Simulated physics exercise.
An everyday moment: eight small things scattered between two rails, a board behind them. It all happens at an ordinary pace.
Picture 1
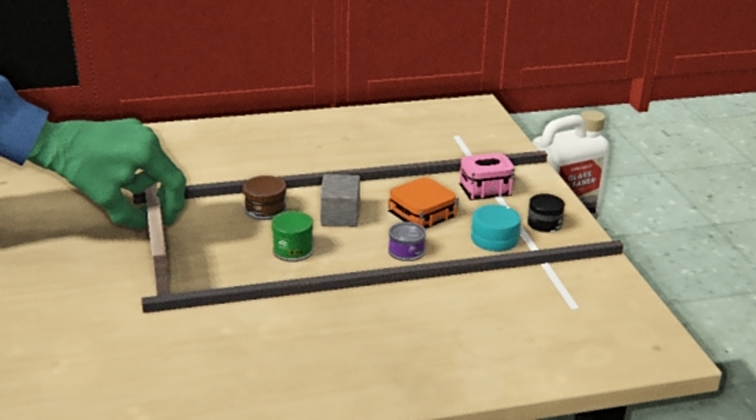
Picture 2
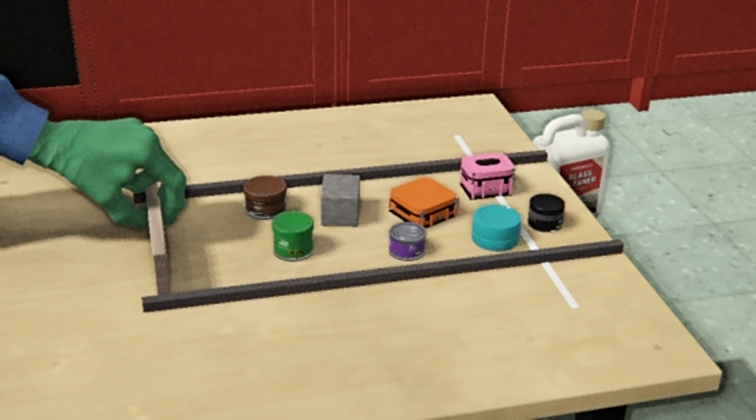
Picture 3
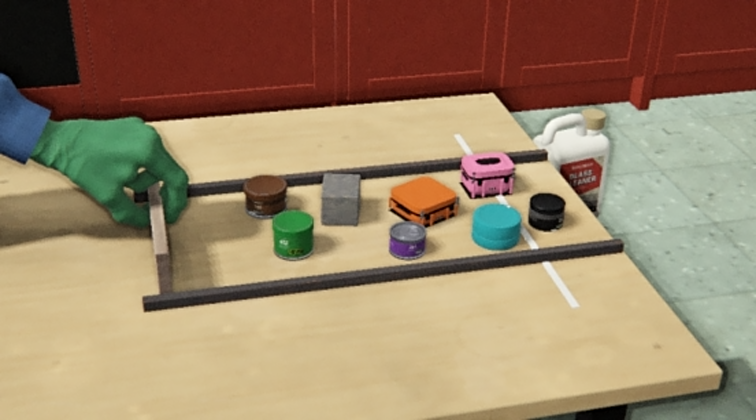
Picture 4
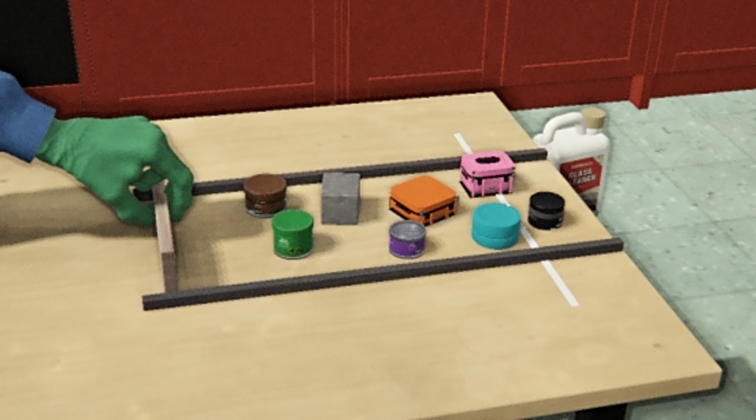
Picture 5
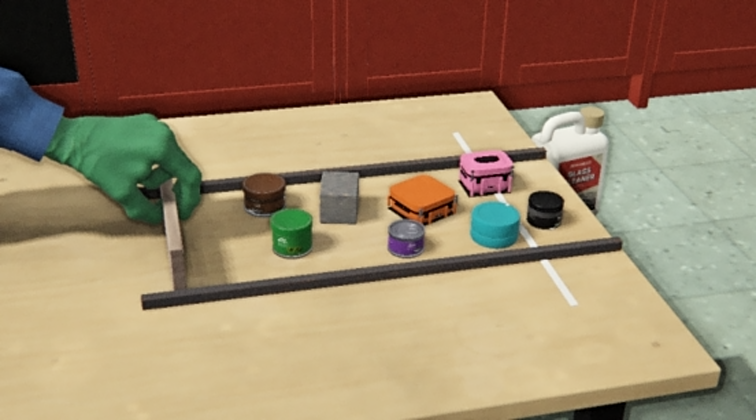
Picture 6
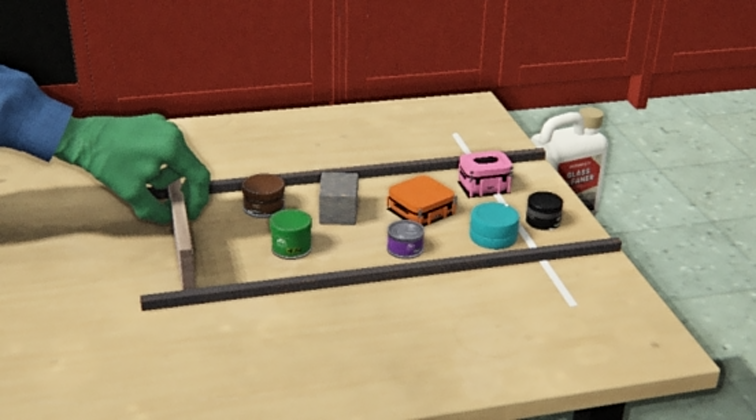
The video shows a green-gloved hand holding a board between two dark rails on a wooden table, behind eight small objects. The hand stays nearly still, then slides the board slightly right, while the scattered objects remain in place.
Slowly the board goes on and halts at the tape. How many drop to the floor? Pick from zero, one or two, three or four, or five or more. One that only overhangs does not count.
The number that fall off is one or two.
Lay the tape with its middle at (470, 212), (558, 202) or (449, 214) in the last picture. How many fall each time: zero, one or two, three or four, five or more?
The falls would be not one; more than four; zero.
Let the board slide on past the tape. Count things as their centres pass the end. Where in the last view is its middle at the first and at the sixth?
First at (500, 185), next at (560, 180).
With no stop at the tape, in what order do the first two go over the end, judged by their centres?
Earliest first: The black tub, the pink case.
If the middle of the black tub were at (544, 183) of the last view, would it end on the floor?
Then it goes over.
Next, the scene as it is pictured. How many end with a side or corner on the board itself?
The number is 4.
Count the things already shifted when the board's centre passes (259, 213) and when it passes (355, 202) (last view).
1 and 5.
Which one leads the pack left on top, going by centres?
The pink case ends nearest.
Soon after, none off yet; black tub at rest near (544, 211); pink case at rest near (485, 174); turquoise lid at rest near (494, 226).
After that, none off yet; black tub at rest near (544, 211); pink case at rest near (485, 174); turquoise lid displaced a little near (509, 229).
In the end, the number that fall off is one or two; gone, black tub.
